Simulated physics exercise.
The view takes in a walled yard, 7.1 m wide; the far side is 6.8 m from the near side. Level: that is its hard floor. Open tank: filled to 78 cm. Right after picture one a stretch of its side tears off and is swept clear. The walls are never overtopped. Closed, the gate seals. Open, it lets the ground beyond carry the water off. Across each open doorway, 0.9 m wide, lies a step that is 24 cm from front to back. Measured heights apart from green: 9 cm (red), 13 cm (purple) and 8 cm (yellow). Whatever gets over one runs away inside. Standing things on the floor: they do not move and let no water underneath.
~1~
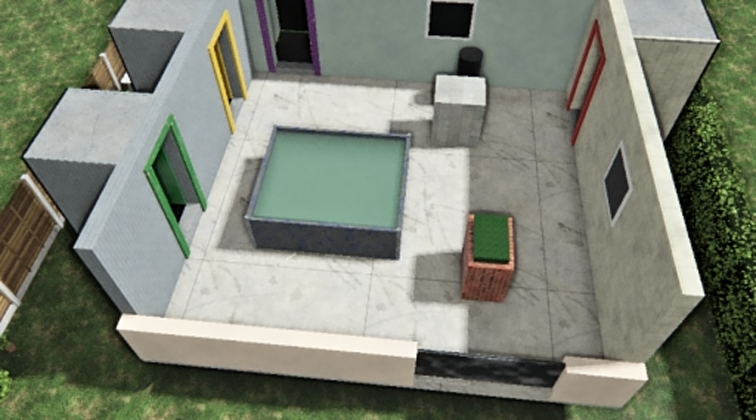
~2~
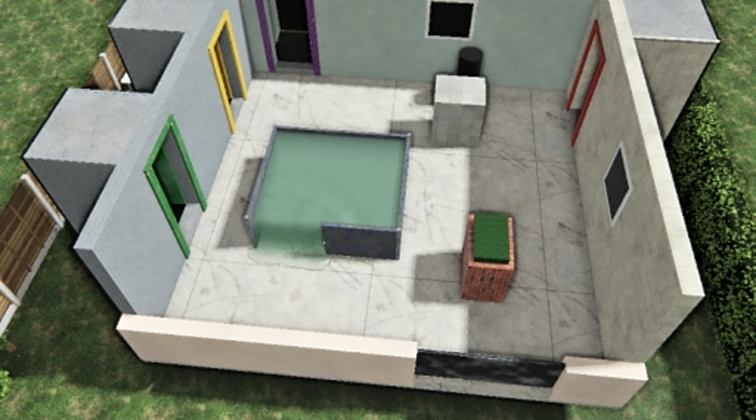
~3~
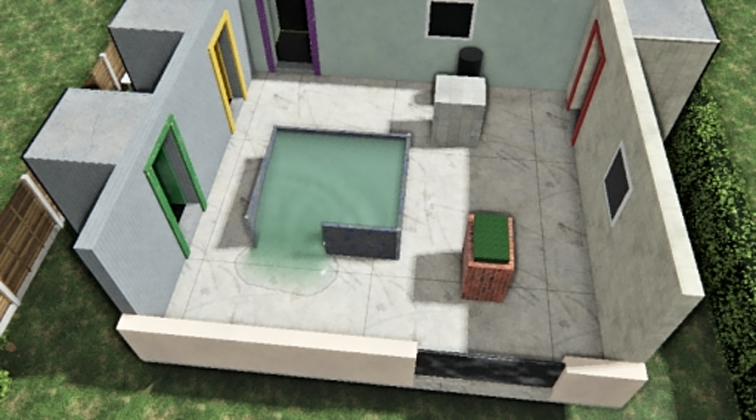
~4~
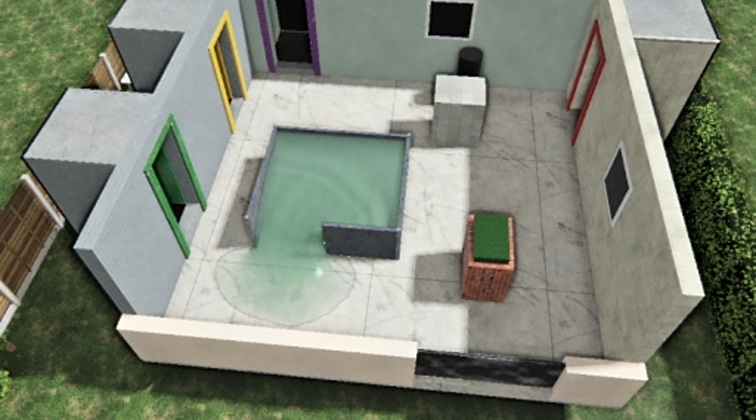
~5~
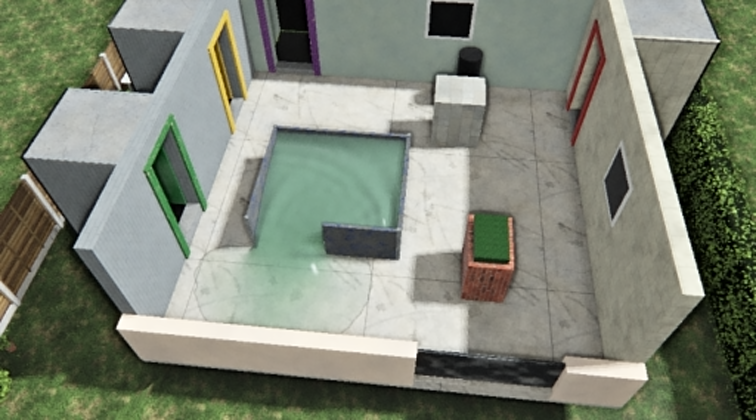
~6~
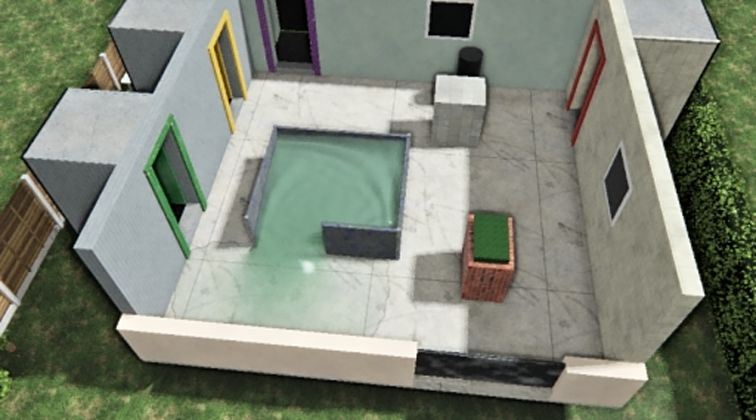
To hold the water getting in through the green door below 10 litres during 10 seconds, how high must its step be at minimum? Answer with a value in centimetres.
13 cm.
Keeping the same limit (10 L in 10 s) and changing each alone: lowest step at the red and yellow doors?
Roughly 11.5 cm for the red door and roughly 6.5 cm for the yellow door.
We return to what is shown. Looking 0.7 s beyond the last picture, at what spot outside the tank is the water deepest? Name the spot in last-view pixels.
Check close to (168, 341).
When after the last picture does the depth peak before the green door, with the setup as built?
It peaks around 1.8 s.
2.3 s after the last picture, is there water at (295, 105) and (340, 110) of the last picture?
Taking them in turn, they come out spared and spared.
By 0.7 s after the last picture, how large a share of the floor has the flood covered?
Some 15 in a hundred.
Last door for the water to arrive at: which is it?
Last: Red.
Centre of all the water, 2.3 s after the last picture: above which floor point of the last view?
Around (315, 251).
Then, 0.7 s after the last picture water covers 15 % of the floor, deepest (70 cm) near (168, 341); 1 cm at the green door, 0 litres in over its 26 cm step.
Then, 2.3 s after the last picture water covers 40 % of the floor, deepest (40 cm) near (179, 342); 14 cm at the green door, 0 litres in over its 26 cm step.
Then, 9.3 s after the last picture water covers 100 % of the floor, deepest (17 cm) near (518, 155); 8 cm at the green door, 0 litres in over its 26 cm step.
At the green door as built, the water peaked near 17 cm, 1.7 s after the last picture.
Run again over the same 10 s with other heights there, 23 litres in over 11 cm, 6 litres over 14.5 cm. The limit of 10 litres is kept from about 13 cm up.
